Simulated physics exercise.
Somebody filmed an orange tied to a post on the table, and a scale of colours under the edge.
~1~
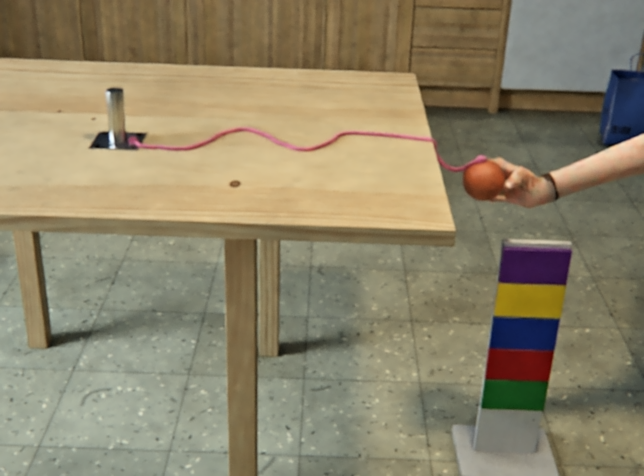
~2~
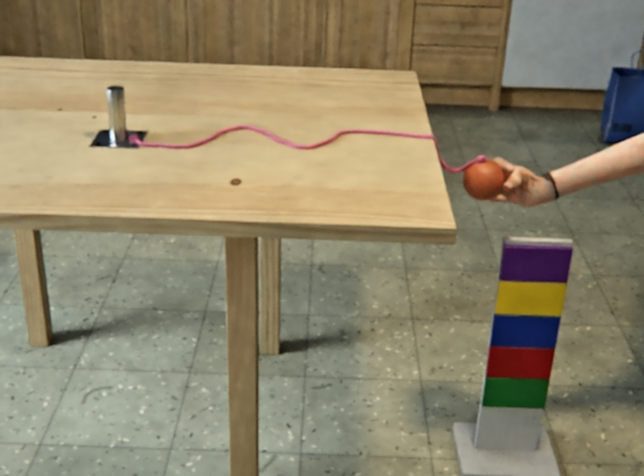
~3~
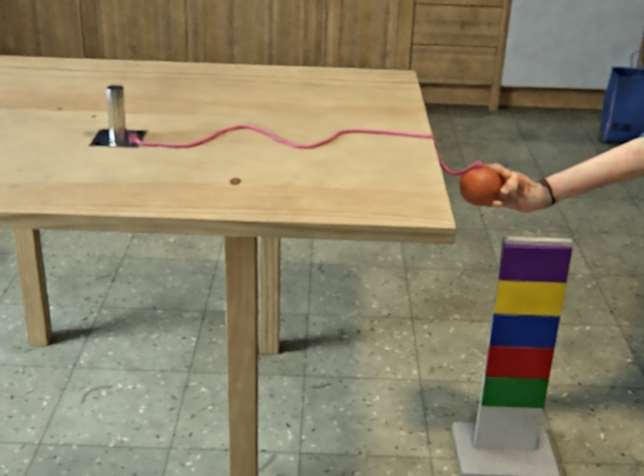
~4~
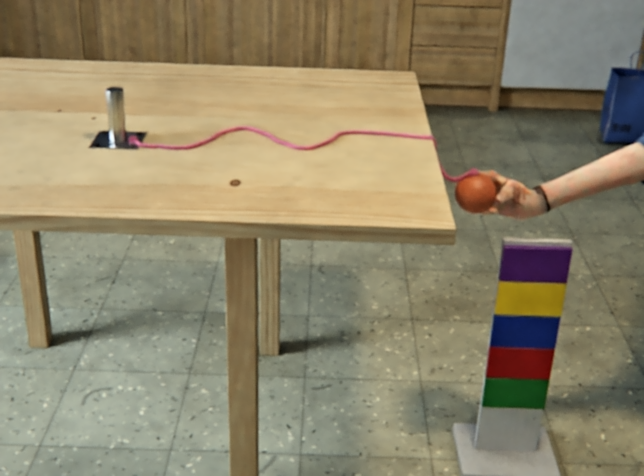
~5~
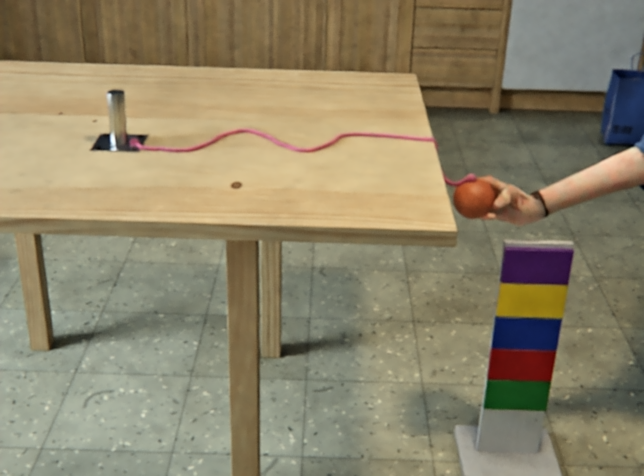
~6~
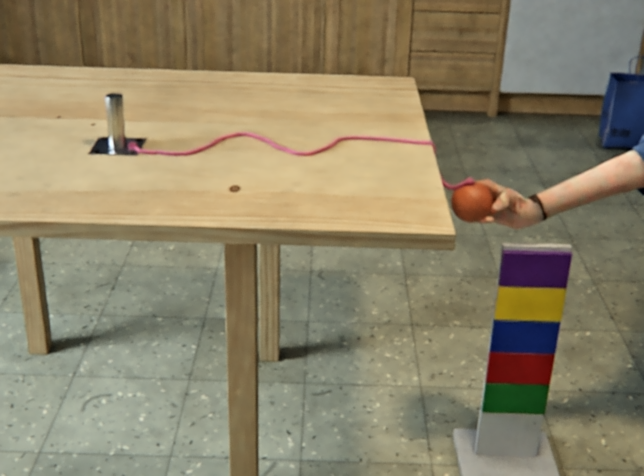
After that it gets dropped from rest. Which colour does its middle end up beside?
Yellow.
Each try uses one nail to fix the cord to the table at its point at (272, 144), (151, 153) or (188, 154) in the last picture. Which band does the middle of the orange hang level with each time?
In sequence it's purple, then yellow, and lastly yellow.
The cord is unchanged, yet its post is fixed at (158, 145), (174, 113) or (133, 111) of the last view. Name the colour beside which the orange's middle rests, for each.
Going case by case, it's blue, blue and finally yellow.
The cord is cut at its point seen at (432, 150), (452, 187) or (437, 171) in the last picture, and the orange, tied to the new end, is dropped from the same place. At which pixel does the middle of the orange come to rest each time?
Close to (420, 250) first, close to (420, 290) next, and close to (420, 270) last.
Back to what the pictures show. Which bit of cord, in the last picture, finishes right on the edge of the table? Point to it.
Pixel (352, 138).
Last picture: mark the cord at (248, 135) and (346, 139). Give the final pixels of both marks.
First: (283, 147). Second: (427, 148).
Soon after, orange near (401, 301); level with yellow.
After that, orange near (436, 307); level with yellow.
In the end, orange near (424, 307); level with yellow. Its middle rests at the yellow band.
